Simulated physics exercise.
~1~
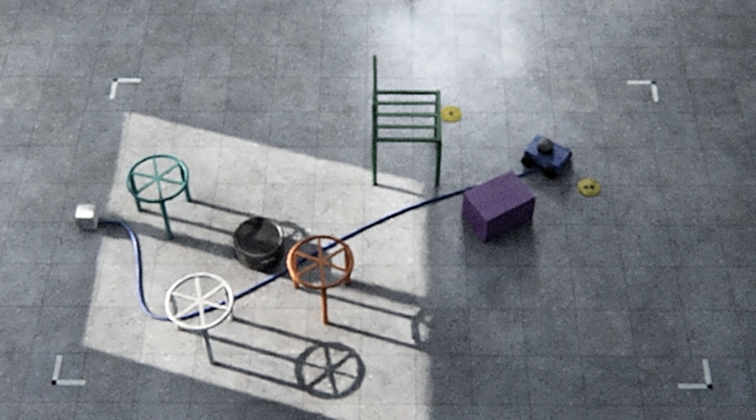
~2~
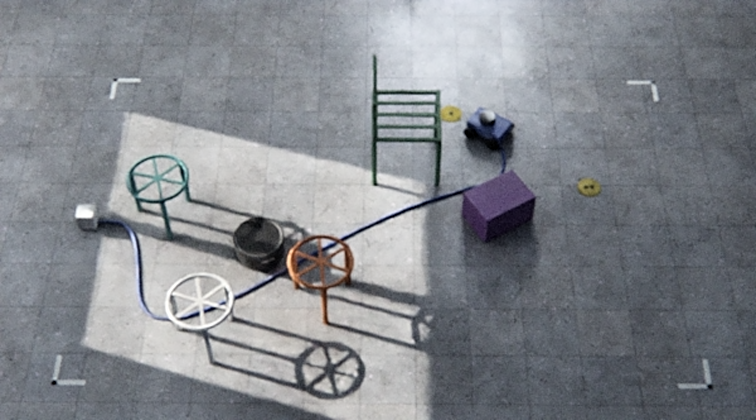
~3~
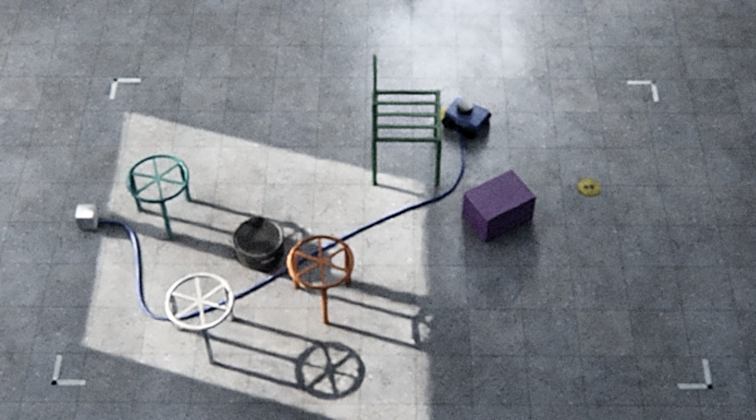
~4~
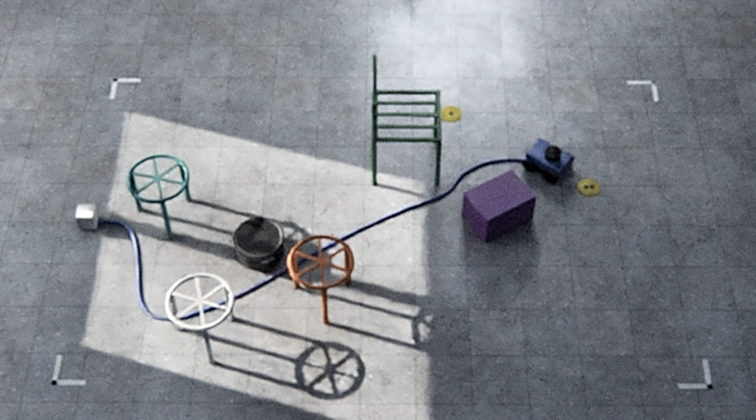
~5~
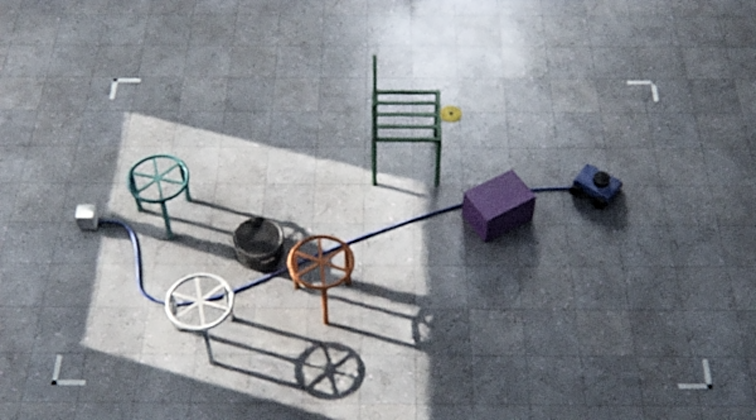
On a grey tiled floor, a small blue cart trailing a lead moves to the green chair, then back right past a purple crate.
